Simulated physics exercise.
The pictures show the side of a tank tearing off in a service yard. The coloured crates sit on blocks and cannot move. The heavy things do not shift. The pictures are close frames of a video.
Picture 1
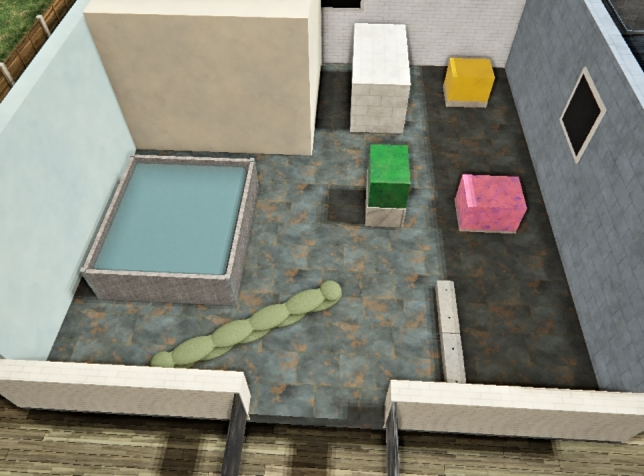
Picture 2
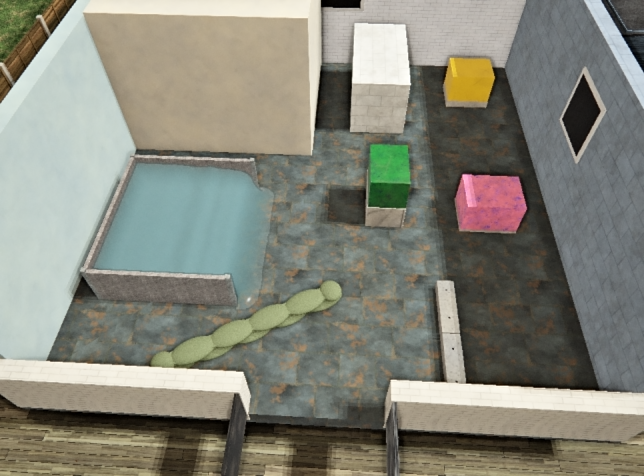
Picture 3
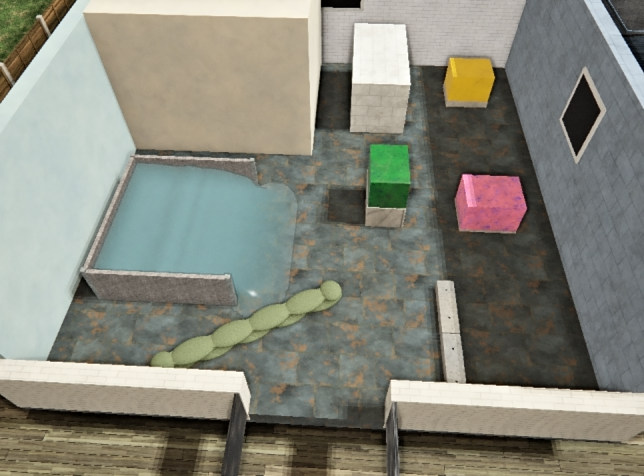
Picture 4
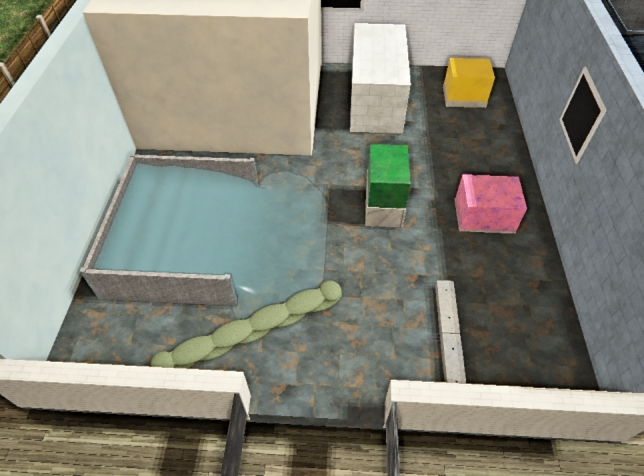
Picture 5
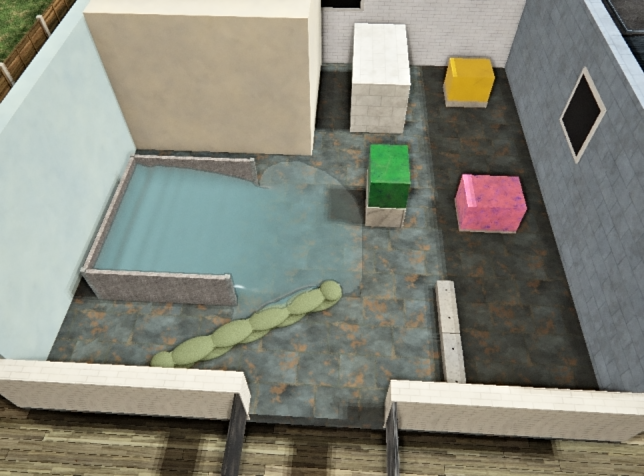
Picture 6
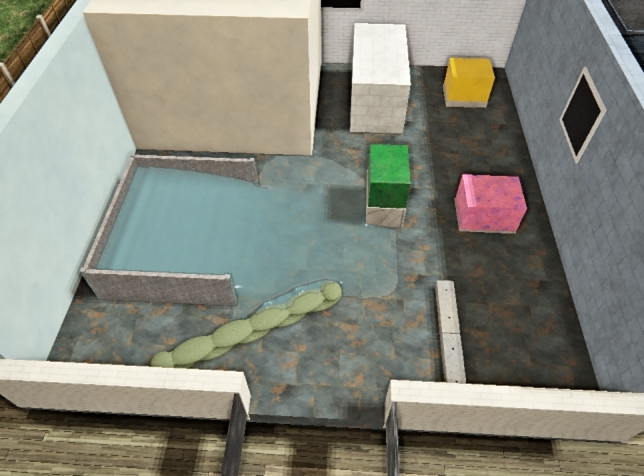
A walled service yard with mottled blue-grey paving is seen from above by a camera that stays still. An open tank of blue water stands at left, with a lumpy green barrier before it, a green-topped block and tall white block near the centre, and yellow and pink blocks at right. The tank's right side gives way, and water pours out, spreading rightward across the paving to the green barrier and green-topped block.
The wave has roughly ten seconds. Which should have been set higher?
One by one: The pink crate is wetted; the green crate escapes dry; the yellow crate is wetted.
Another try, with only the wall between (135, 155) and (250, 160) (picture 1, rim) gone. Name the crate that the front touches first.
The crate marked green.
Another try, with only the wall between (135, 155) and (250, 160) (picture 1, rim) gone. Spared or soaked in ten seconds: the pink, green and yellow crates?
Pink is soaked, green remains dry, yellow is spared.
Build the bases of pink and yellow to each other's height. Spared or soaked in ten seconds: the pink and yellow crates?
Then: The pink one takes water, the yellow one ends up wet.
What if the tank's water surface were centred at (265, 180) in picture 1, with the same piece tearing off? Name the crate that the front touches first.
I say the green one.
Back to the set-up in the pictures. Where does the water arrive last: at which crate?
I say the yellow one.
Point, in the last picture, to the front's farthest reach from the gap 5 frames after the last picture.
Around (550, 270).
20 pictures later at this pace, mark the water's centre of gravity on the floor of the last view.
Near (372, 233).
A moment on, water covers 30 % of the floor; the pink crate water round its plinth, the green crate water round its plinth, the yellow crate not reached.
Next, water covers 45 % of the floor; the pink crate water round its plinth, the green crate water round its plinth, the yellow crate water round its plinth.
Then, water covers 70 % of the floor; the pink crate water round its plinth, the green crate water round its plinth, the yellow crate water round its plinth.
Later, water covers 95 % of the floor; the pink crate water round its plinth, the green crate water round its plinth, the yellow crate water round its plinth.
In the end, water covers 95 % of the floor; the pink crate was topped, the green crate stayed above the water, the yellow crate was topped.
